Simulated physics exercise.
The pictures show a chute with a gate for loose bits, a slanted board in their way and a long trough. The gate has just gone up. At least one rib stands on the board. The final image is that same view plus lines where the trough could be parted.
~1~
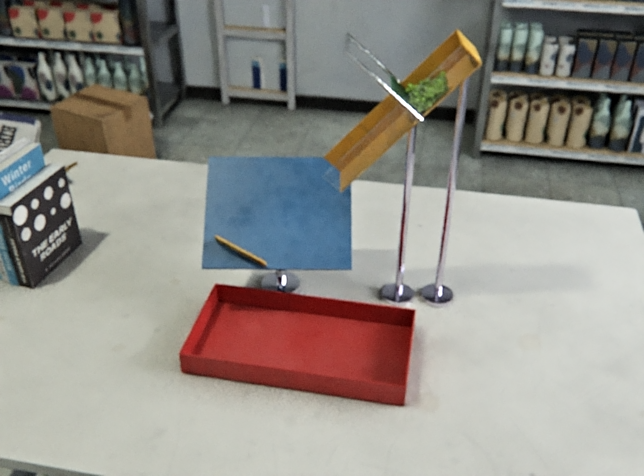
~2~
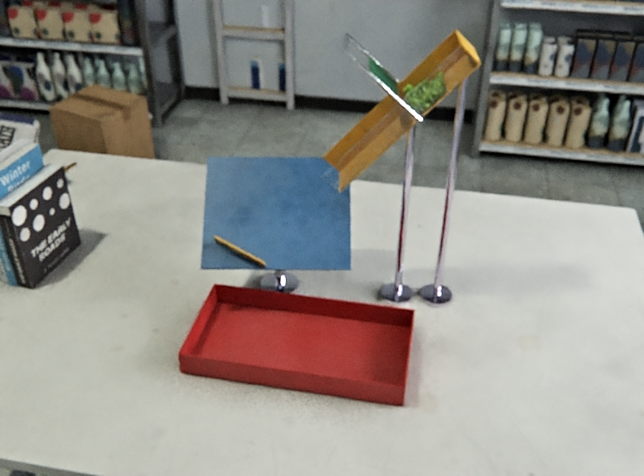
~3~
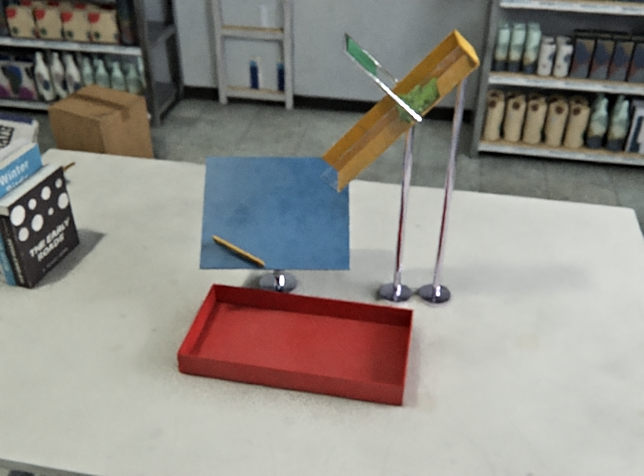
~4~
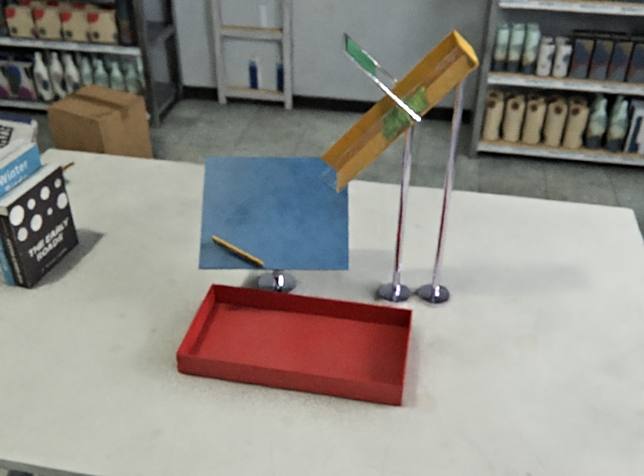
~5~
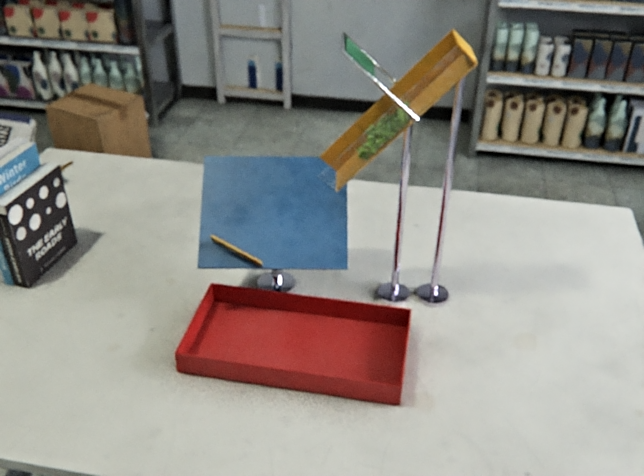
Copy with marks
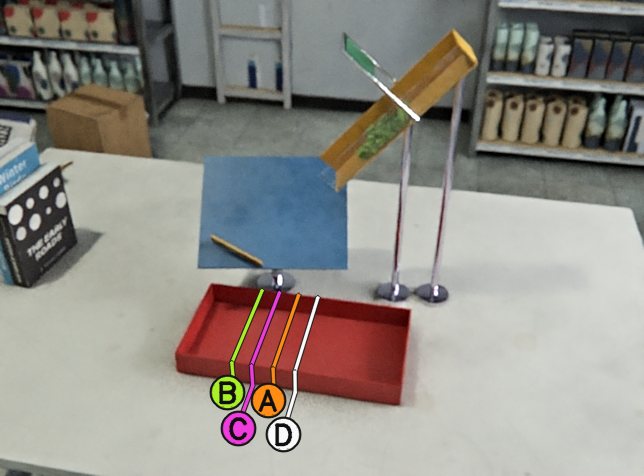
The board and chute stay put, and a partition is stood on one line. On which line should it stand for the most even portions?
Take C.
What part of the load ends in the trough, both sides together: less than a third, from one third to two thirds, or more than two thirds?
It is more than two thirds.
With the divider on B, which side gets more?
Right.
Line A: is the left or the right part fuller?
Left.
On the marked copy, line A crosses the front rim at (273, 367); line B crosses the front rim at (232, 361); line C crosses the front rim at (251, 364); line D crosses the front rim at (295, 371).
With A, of what is caught, nearly all on the left of the divider, a small part on the right.
With B, of what is caught, a small part on the left of the divider, most on the right.
With C, of what is caught, about a third on the left of the divider, about two thirds on the right.
With D, of what is caught, nearly all on the left of the divider, a stray few on the right.
